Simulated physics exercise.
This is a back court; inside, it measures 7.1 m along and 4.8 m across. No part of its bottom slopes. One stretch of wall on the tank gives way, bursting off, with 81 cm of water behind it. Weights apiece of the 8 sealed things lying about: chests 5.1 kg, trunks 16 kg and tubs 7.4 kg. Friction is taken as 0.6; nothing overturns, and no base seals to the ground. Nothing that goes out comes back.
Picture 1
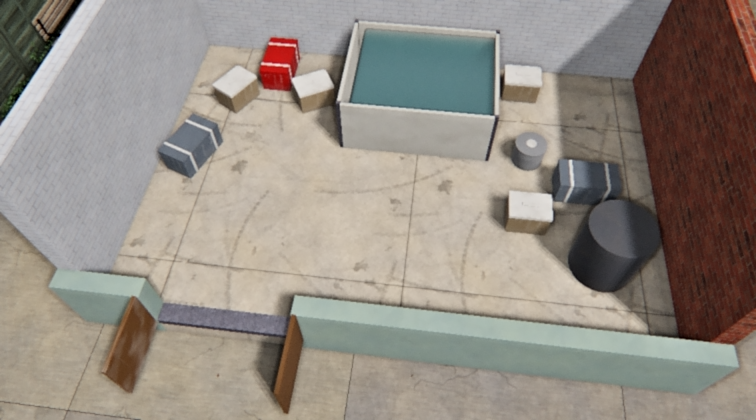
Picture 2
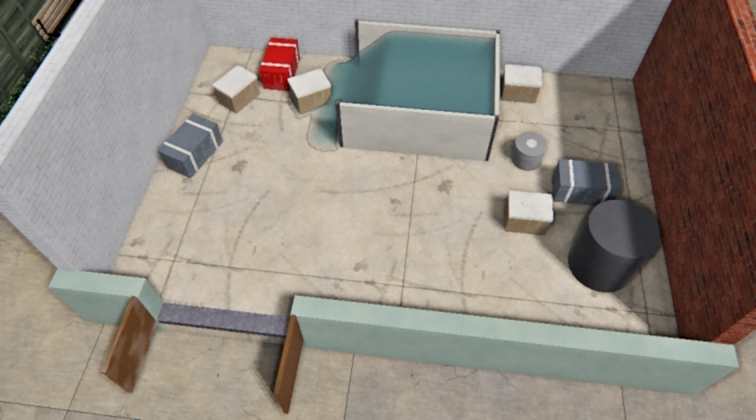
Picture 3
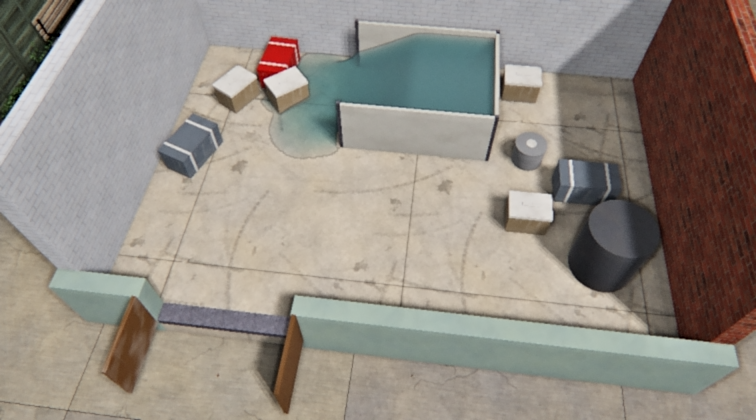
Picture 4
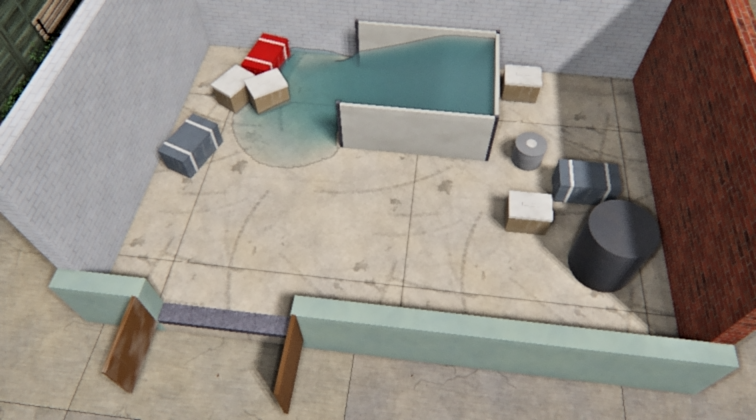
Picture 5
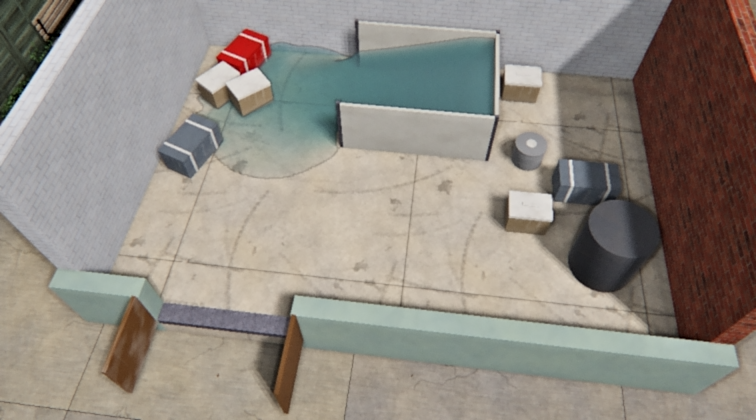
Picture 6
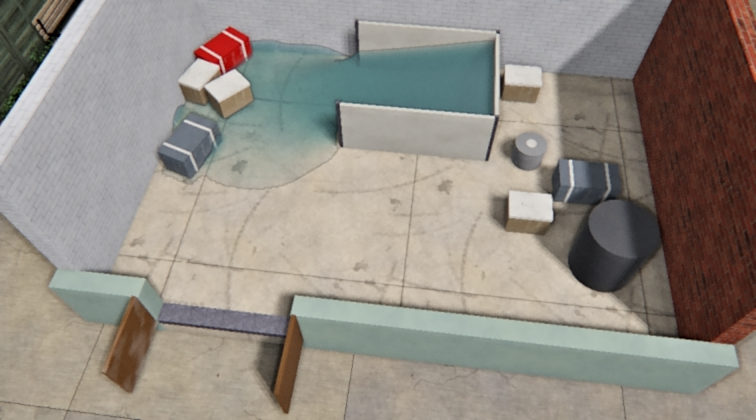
A large tank of water in a walled yard burst open on its left side, and the water spread across the floor, pushing two pale boxes and a red trunk leftward toward the wall.
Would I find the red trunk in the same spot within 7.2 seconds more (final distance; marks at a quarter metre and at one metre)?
It will cover a great distance.
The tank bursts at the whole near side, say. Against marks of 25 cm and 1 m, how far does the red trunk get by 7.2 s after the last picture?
After that, the red trunk shifts somewhat.
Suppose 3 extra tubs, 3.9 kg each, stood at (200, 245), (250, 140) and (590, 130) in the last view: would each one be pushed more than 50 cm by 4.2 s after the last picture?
So that's beyond the threshold, beyond the threshold and within the threshold, in that sequence.
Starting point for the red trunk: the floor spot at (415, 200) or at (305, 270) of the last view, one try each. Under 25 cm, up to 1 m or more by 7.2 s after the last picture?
I'd expect that it remains where it was first and gets borne away second.
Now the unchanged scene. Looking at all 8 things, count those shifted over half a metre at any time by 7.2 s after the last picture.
5.
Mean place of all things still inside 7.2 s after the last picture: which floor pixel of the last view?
Close to (519, 194).
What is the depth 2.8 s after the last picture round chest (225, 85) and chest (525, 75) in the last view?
I'd put it at 11 cm and 0 cm respectively.
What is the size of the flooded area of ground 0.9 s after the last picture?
My estimate is roughly 13 m2.
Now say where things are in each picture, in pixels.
The red trunk at (279, 55) rests on the ground; 3.5 m2 under water; 0 of 8 have shifted, in the first frame.
The red trunk at (279, 55), on the bottom; 4.5 m2 under water; 1 of 8 have shifted, in the second frame.
The red trunk at (278, 54), on the bottom; 5.8 m2 under water; 1 of 8 have shifted, in the third frame.
The red trunk at (265, 51) rests on the ground, 23 cm from its start; water covers 7.0 m2; 2 of 8 have shifted, in the fourth frame.
The red trunk at (242, 47) rests on the ground, 61 cm from its start; water covers 8.4 m2; 3 of 8 have shifted, in the fifth frame.
The red trunk at (222, 44), on the bottom, 96 cm from its start; water covers 9.9 m2; 3 of 8 have shifted, in the sixth frame.
Then, 0.9 s after the last picture the red trunk is near (207, 20), 1.1 m from its start, afloat; 0 of 8 are out; 3 afloat.
Then, 2.8 s after the last picture the red trunk is near (214, 97), 1.4 m from its start, afloat; 0 of 8 are out; 4 afloat.
Then, 4.8 s after the last picture the red trunk is near (220, 206), 3.0 m from its start, afloat; 1 of 8 are out; 3 afloat.
Then, 7.2 s after the last picture the red trunk is near (296, 286), 4.1 m from its start, afloat; 2 of 8 are out; 4 afloat.
